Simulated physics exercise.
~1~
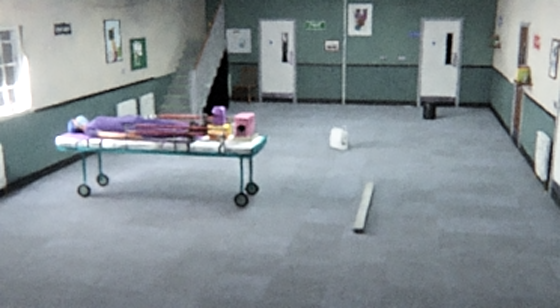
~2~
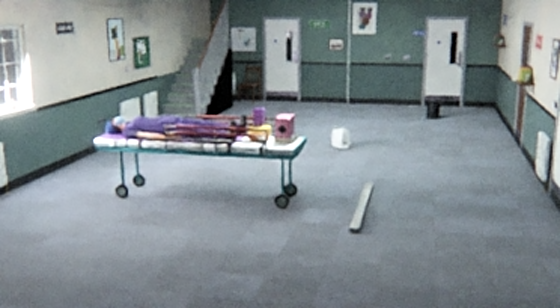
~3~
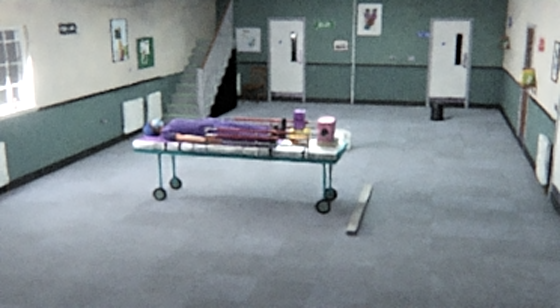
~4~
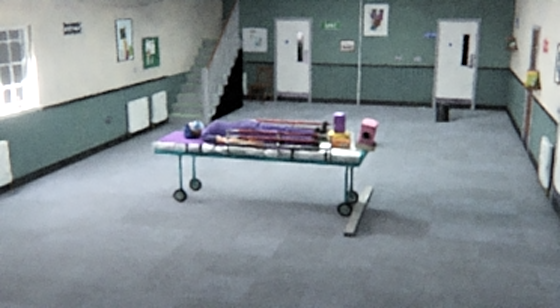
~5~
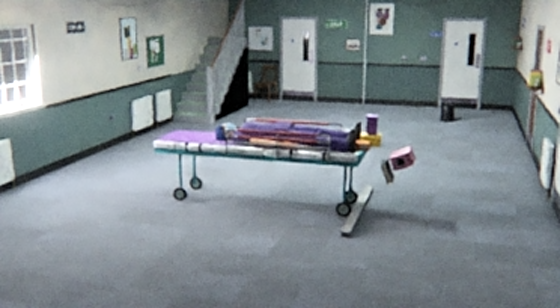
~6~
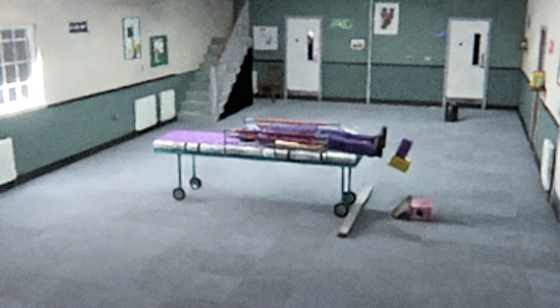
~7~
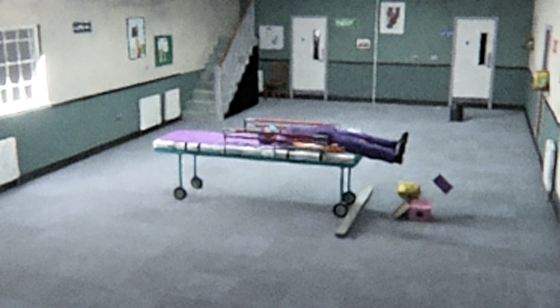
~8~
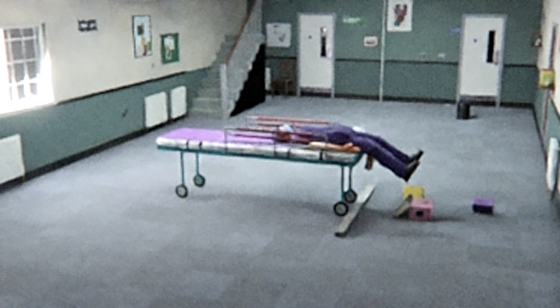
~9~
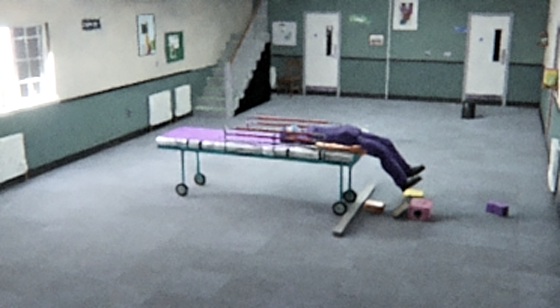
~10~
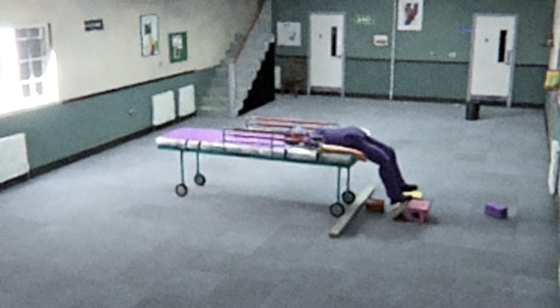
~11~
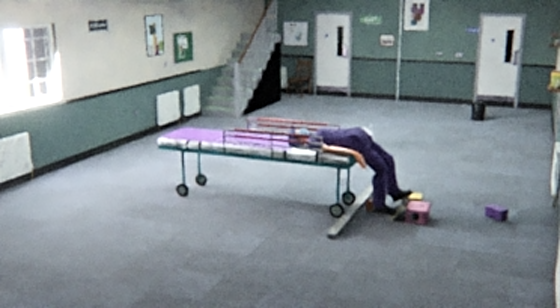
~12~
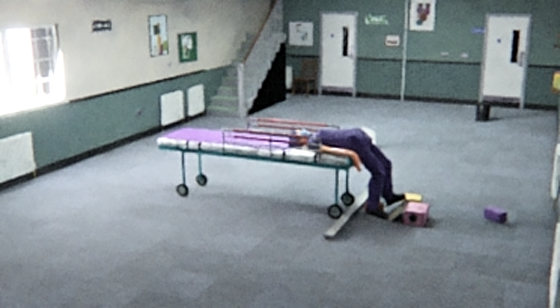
A large hall with grey carpet, green and cream walls and a staircase at the back is seen from a raised viewpoint that drifts slightly sideways. A figure in purple lies on a wheeled gurney, with a pink box, a purple box and other small items at its right end. The gurney rolls right and stops abruptly at a low grey bar on the floor. The pink box tumbles off first, then the yellow and purple ones follow as the figure slides feet first. The legs fold over the end, and the figure settles bent, torso still on top, feet down beside the scattered boxes.
